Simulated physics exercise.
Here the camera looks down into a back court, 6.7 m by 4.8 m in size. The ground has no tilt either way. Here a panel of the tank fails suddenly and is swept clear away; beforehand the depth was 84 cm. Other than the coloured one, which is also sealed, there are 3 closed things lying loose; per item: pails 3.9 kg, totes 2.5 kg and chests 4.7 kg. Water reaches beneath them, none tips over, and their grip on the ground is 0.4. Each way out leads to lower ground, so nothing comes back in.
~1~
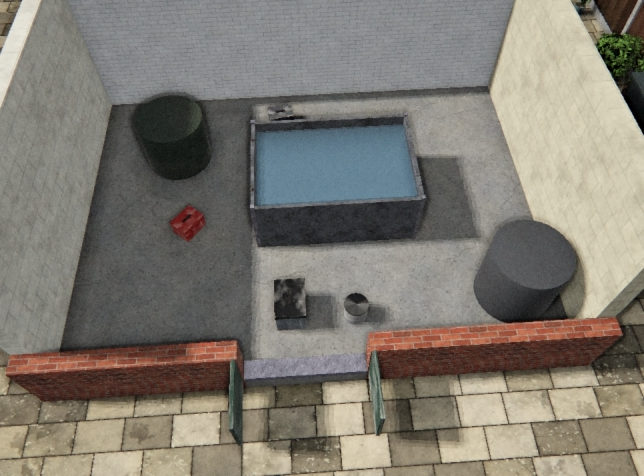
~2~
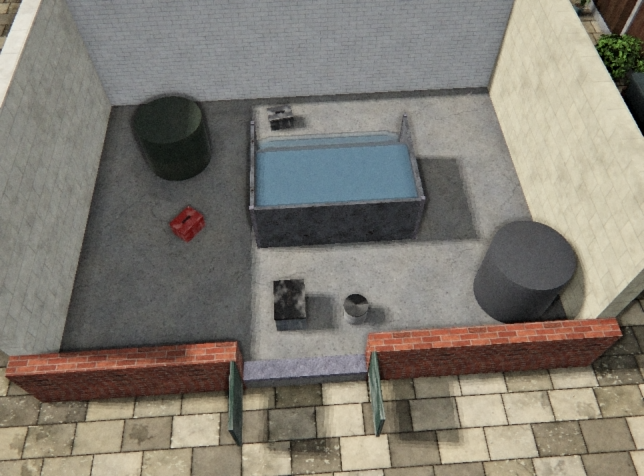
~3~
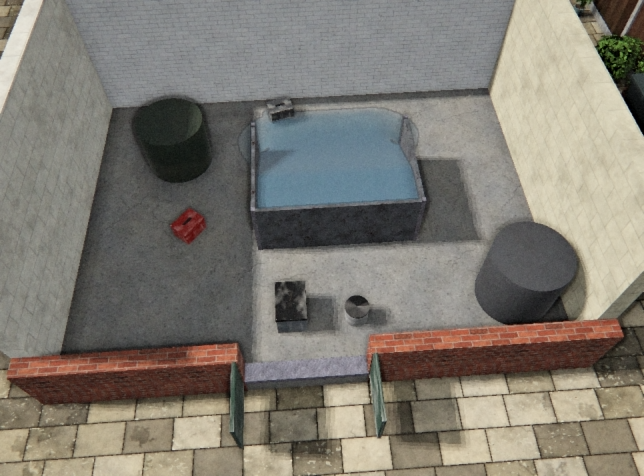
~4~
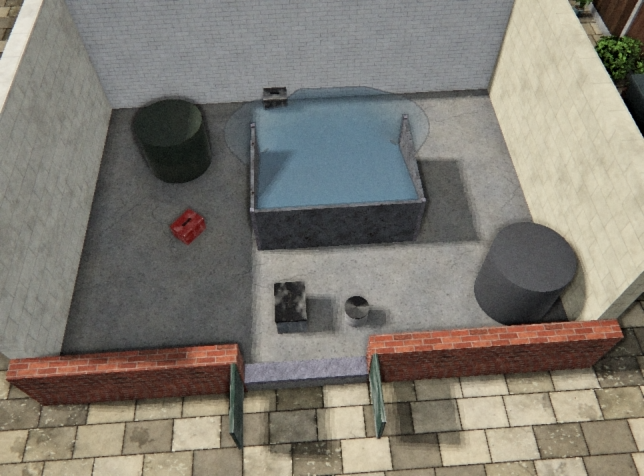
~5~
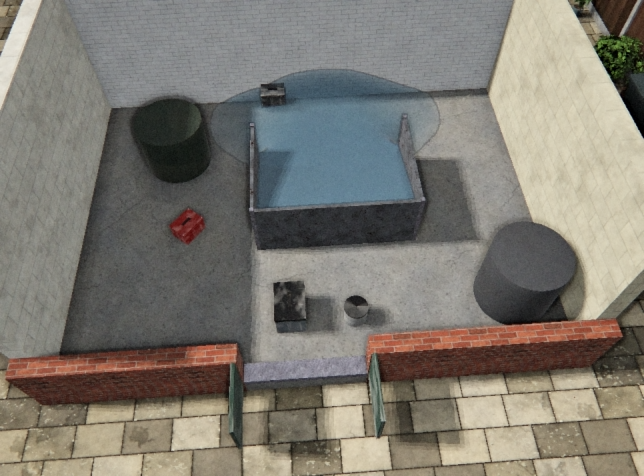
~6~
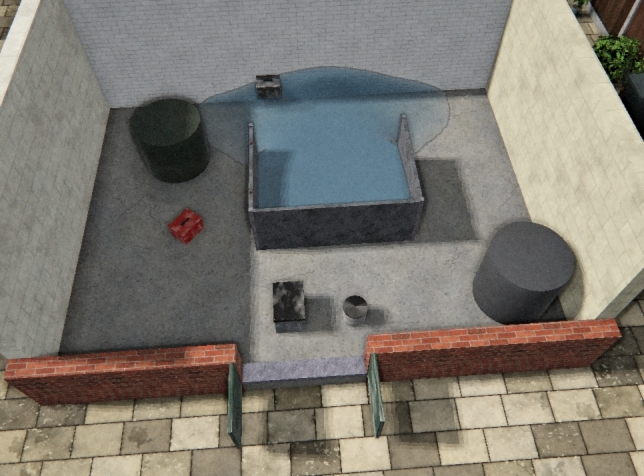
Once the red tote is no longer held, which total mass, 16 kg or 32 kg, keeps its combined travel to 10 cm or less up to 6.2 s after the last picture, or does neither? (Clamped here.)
I expect the heavier figure to be needed.
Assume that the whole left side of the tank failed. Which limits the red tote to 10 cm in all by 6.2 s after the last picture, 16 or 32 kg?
So no choice works.
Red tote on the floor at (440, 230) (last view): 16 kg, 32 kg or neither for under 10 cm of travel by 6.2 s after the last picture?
Just the heavier one.
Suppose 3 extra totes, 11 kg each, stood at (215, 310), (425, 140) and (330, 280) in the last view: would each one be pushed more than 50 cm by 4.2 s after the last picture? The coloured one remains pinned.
Each in turn: Not that far, further than that, not that far.
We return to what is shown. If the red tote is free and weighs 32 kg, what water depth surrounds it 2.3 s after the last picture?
Something like 9 centimetres.
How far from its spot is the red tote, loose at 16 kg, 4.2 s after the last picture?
I'd put it at roughly 60 cm.
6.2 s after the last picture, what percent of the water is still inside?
Around 92 per cent of the water is still in there.
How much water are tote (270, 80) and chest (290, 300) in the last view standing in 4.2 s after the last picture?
First roughly 17 cm, second roughly 11 cm.
Then, 0.6 s after the last picture the red tote would be 0 cm from its start with 16 kg and 0 cm from its start with 32 kg; 0 cm of water round it then.
Then, 2.3 s after the last picture the red tote would be 7 cm from its start with 16 kg and 0 cm from its start with 32 kg; 9 cm of water round it then.
Then, 4.2 s after the last picture the red tote would be 60 cm from its start with 16 kg and 0 cm from its start with 32 kg; 5 cm of water round it then.
Then, 6.2 s after the last picture the red tote would be 27 cm from its start with 16 kg and 0 cm from its start with 32 kg; 10 cm of water round it then.
